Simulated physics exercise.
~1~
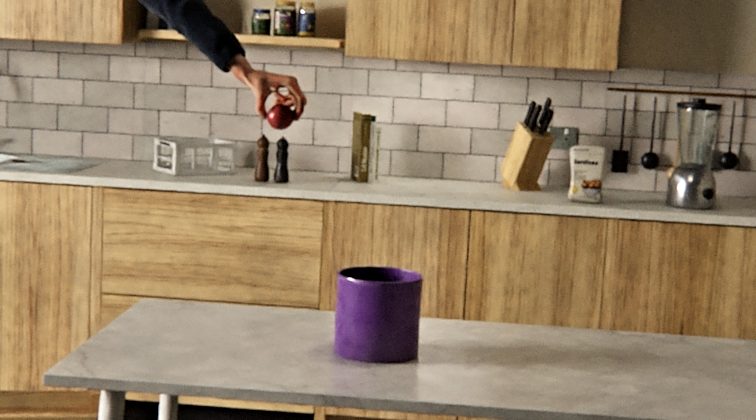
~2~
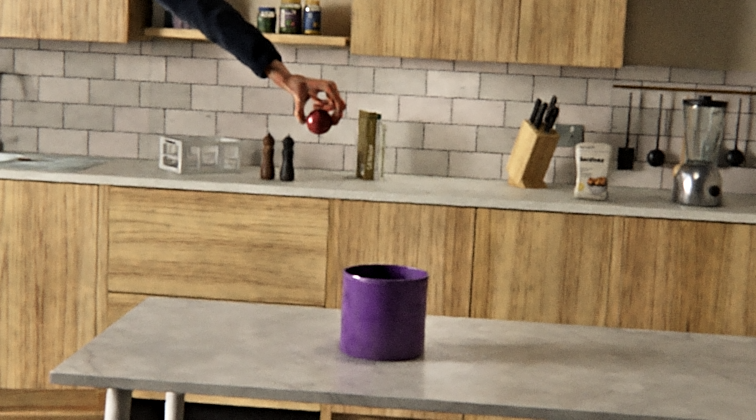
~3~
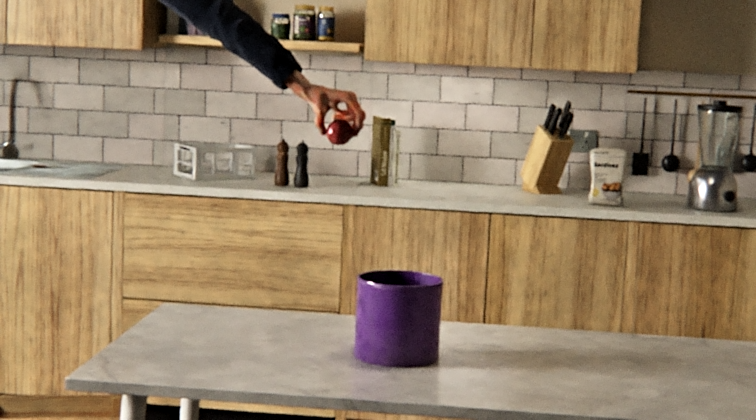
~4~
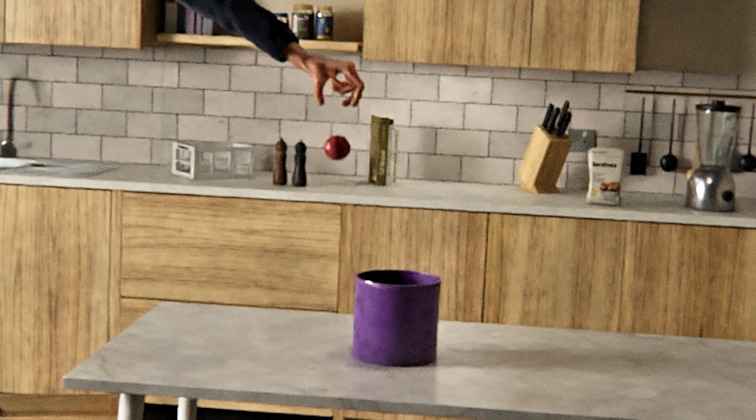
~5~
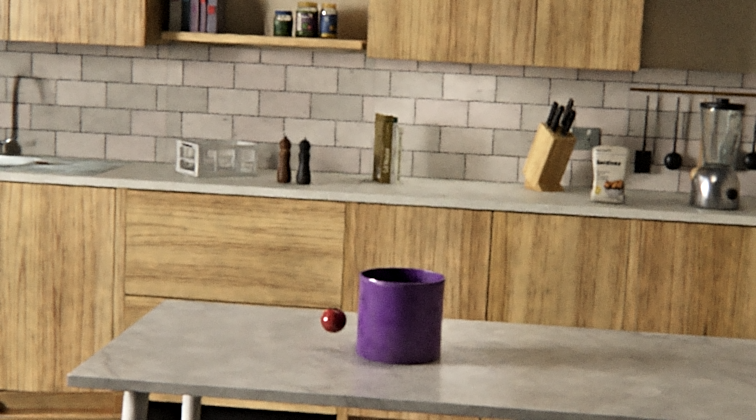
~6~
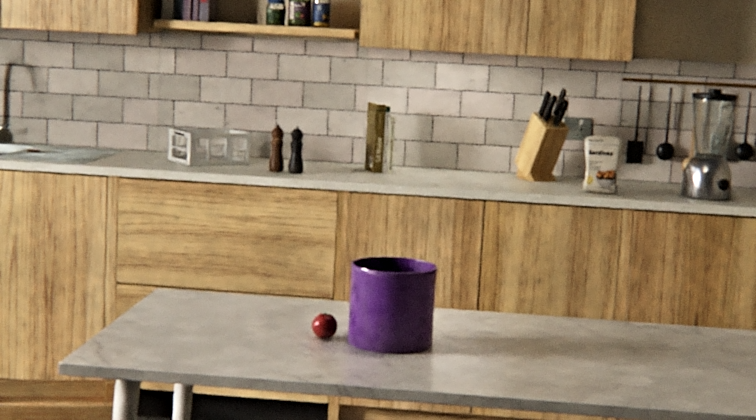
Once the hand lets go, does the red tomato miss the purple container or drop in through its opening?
The red tomato misses the opening and comes down on the table, just to the left of the purple container.
